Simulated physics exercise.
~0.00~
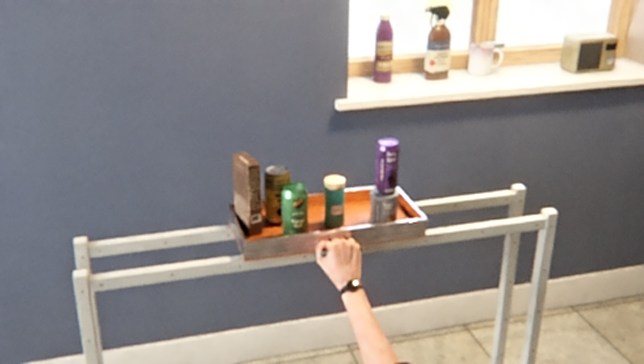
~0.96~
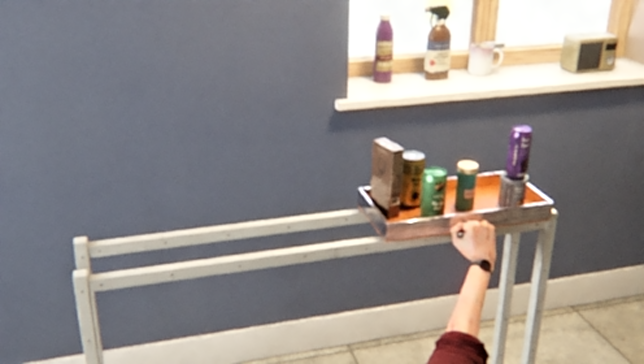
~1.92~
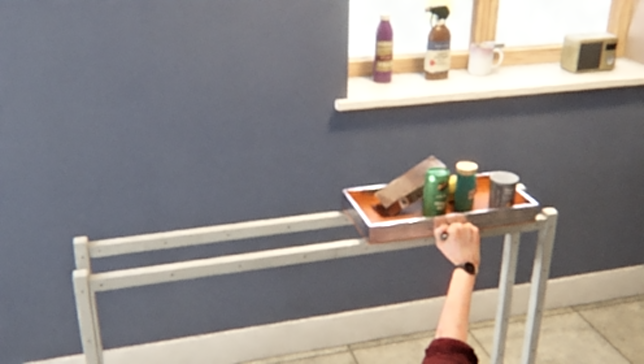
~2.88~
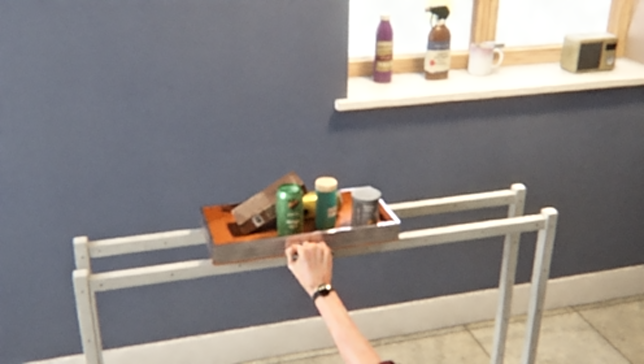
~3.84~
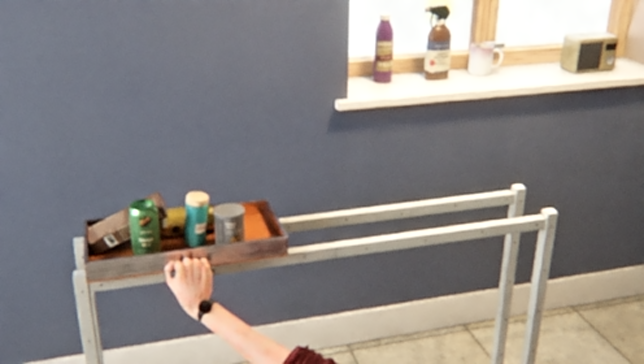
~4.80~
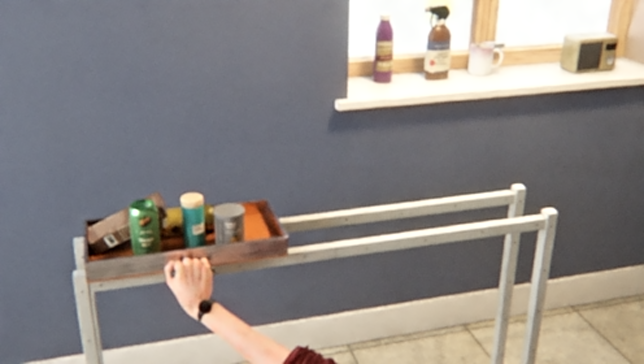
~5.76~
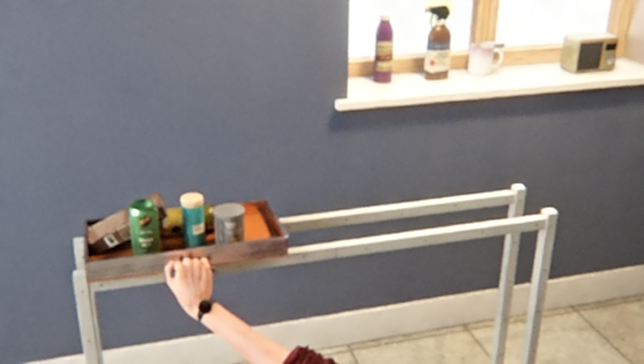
A hand slid a tray of cans and containers right along a rail frame, and the purple can vanished from it while the brown packet and yellow can toppled; the hand then pushed the tray to the left end, where the green can, turquoise shaker and grey tin still stood.
